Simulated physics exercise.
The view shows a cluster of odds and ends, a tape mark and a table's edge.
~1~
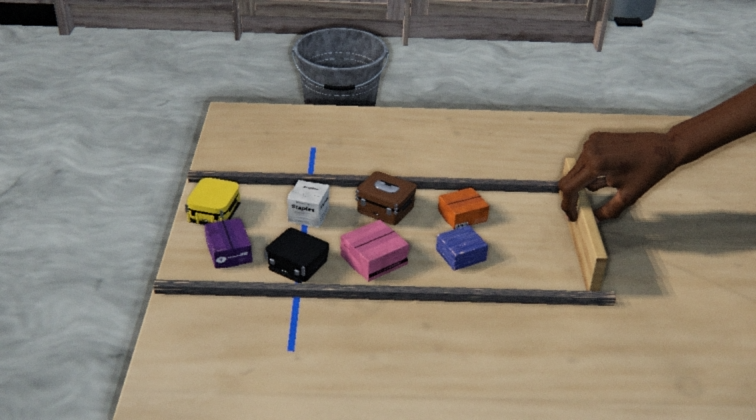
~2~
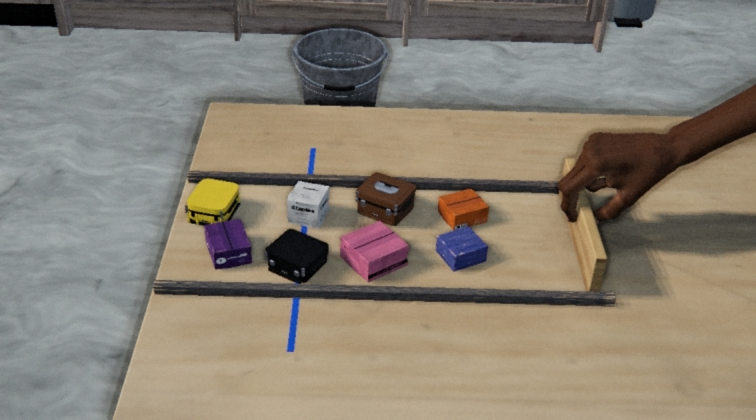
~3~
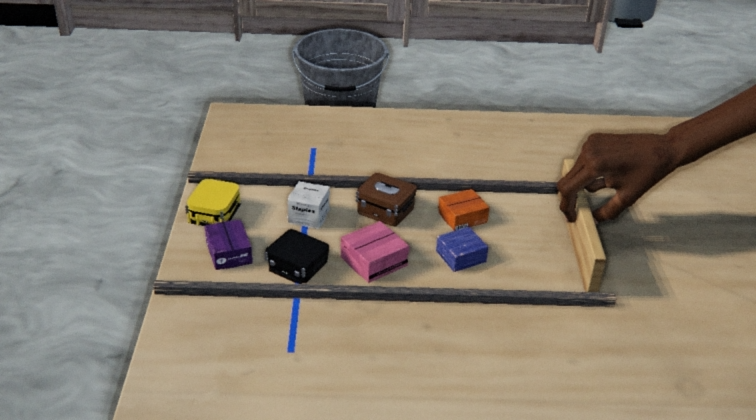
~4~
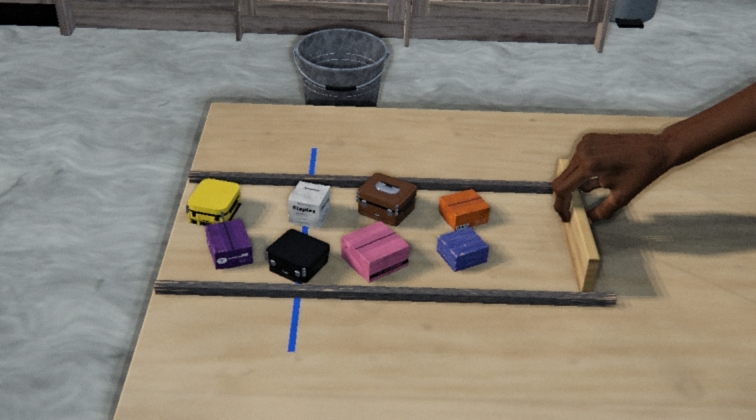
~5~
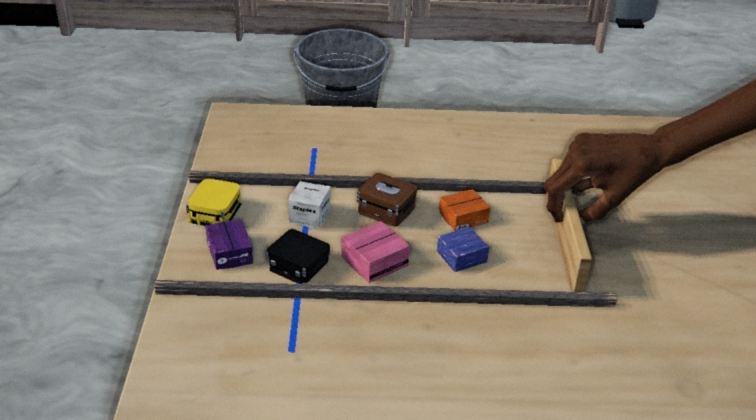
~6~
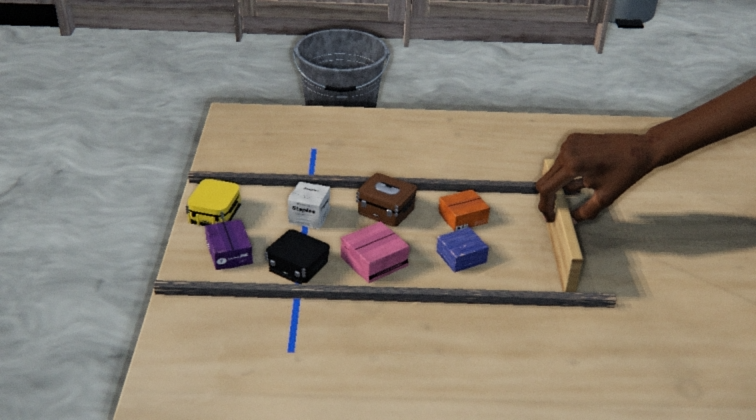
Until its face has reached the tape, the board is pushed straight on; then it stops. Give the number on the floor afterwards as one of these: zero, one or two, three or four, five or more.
On the floor afterwards: One or two.
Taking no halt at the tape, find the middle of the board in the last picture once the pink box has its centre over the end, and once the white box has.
At (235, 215) for the pink box; at (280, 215) for the white box.
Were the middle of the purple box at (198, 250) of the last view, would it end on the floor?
In that case it plunges.
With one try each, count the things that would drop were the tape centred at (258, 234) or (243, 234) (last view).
4, then 4.
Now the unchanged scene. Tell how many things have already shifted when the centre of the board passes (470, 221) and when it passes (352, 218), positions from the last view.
By then 2, and later 8.
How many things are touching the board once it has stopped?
That comes to 2.
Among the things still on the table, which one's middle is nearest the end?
The black case finishes closest.
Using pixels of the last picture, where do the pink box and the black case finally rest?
The first one ends at (238, 252), the second at (179, 262).
A little later, none off yet; yellow case at rest near (215, 204); purple box at rest near (229, 244); black case at rest near (298, 257).
Next, none off yet; yellow case at rest near (215, 204); purple box at rest near (229, 244); black case moving near (287, 258).
Later still, none off yet; yellow case moving near (203, 204); purple box shifted about its own width near (195, 236); black case shifted about its own width near (218, 261).
When it is over, the number that fall off is one or two; down, purple box and yellow case.
